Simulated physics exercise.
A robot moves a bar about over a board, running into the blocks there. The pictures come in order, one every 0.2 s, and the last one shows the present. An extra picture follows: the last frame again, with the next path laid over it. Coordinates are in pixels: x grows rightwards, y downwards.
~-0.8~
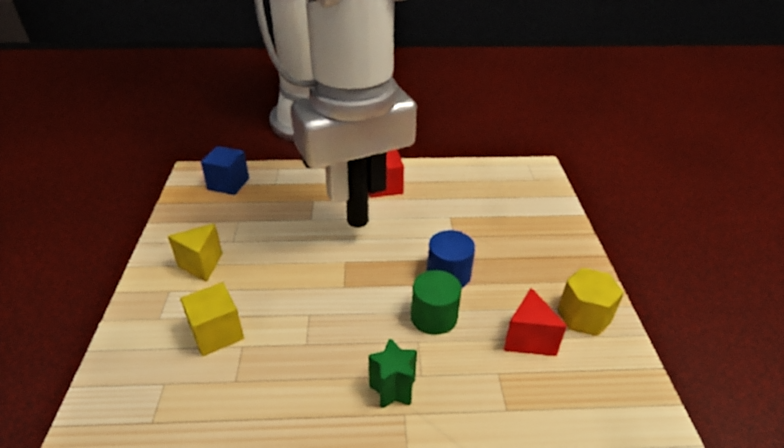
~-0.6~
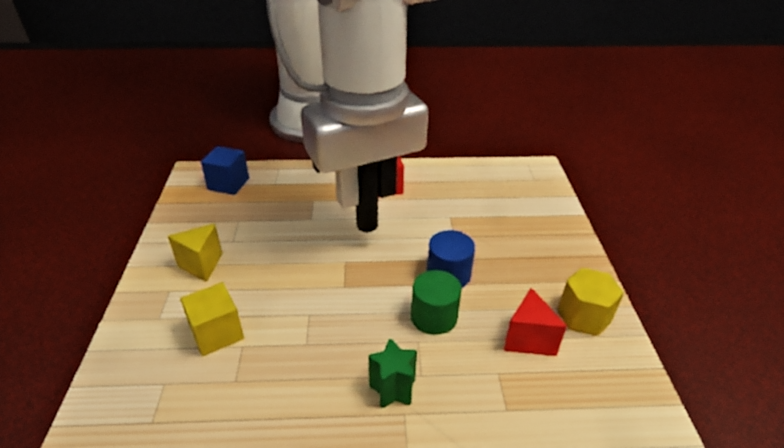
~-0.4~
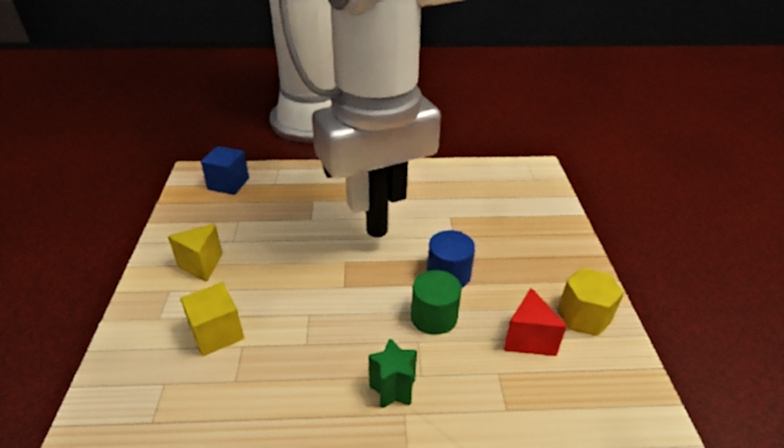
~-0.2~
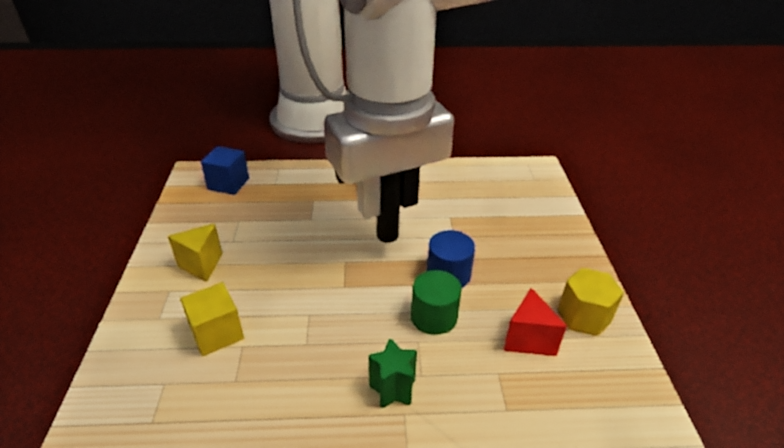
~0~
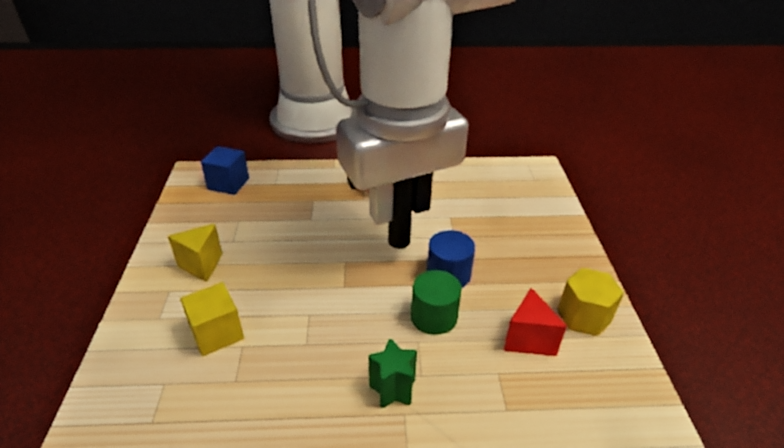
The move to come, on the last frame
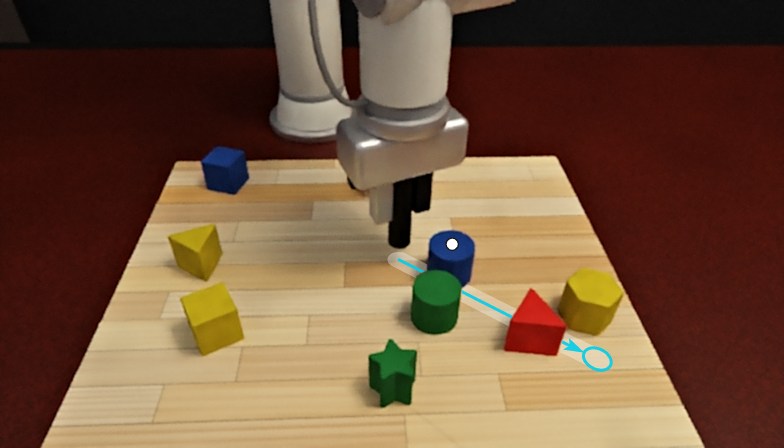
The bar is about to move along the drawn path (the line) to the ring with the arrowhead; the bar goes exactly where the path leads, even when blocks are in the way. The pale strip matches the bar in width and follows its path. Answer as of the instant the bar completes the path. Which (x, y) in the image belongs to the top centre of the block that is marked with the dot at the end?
Somewhere near (516, 257).
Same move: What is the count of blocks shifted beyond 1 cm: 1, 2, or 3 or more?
My answer is two.
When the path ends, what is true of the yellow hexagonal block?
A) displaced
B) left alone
Correct choice: B.
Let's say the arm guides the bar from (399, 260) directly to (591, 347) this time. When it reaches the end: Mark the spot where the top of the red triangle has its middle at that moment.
Its top middle: (563, 325).
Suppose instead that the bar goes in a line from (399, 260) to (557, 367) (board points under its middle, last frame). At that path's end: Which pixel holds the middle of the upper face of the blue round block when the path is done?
It is going to be at (488, 254).
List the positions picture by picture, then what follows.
Tip of the bar (358, 221), middles of tops, blue round block (452, 244), red triangle (536, 311), yellow hexagonal block (595, 286), in the first picture.
Bar (367, 226), nothing pushed, in the second picture.
Bar (377, 231), nothing pushed, in the third picture.
Bar (388, 236), nothing pushed, in the fourth picture.
Bar (399, 242), blue round block (452, 244), red triangle (536, 311), yellow hexagonal block (595, 286), in the fifth picture.
The line goes from (399, 260) directly to (597, 359); the dot is on the blue round block.
What follows on the original path. One third of the way, bar (460, 271); blue round block (495, 253).
Two thirds of the way, bar (528, 304); blue round block (516, 257); red triangle (545, 317), turned 20° clockwise.
At the end, bar (605, 341); blue round block (516, 257); red triangle (575, 339), turned 95° clockwise; yellow hexagonal block unmoved.
